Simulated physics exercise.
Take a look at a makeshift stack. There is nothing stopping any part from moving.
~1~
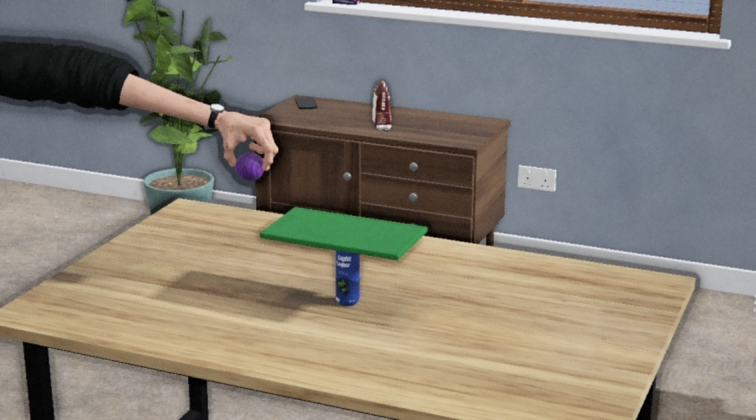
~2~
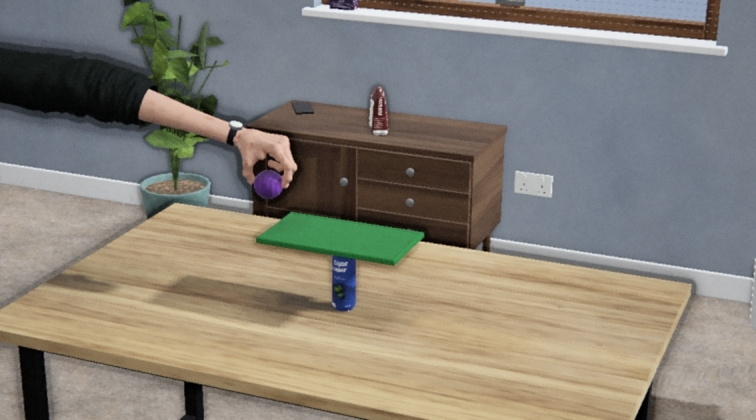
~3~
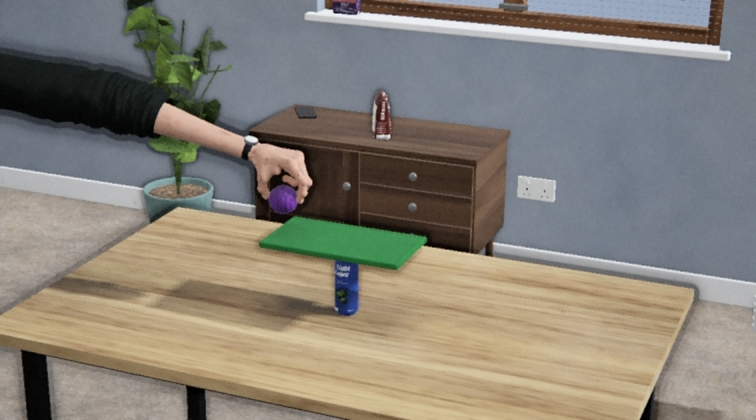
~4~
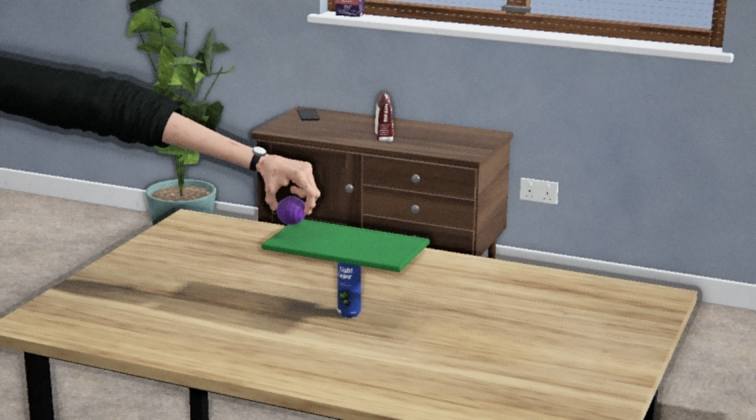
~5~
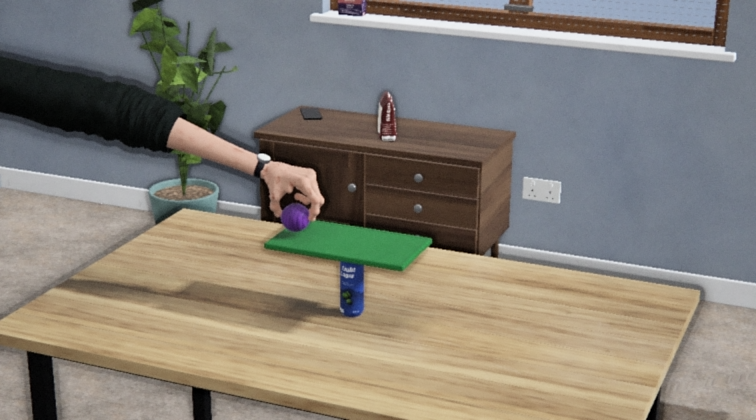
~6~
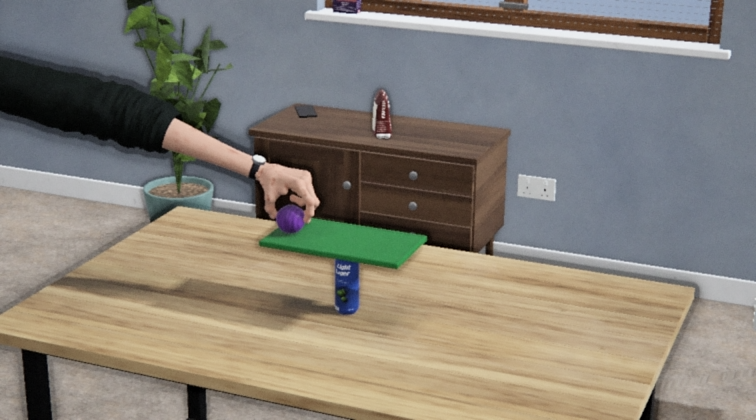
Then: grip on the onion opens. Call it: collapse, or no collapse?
Collapse.
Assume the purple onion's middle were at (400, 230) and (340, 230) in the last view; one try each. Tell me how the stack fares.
On the first try it falls down; on the second try it stays put.
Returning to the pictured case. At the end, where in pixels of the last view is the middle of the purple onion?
I'd say around (292, 292) in the last view.
Then, 0.40 s on from there, purple onion now fallen; green lid turned 71° from how it was put.
Then, 0.80 s on from there, green lid on its side.
In the end, fallen, purple onion and green lid; blue can unmoved. At the end, from the last picture's camera, purple onion near (292, 292). The stack gives way.
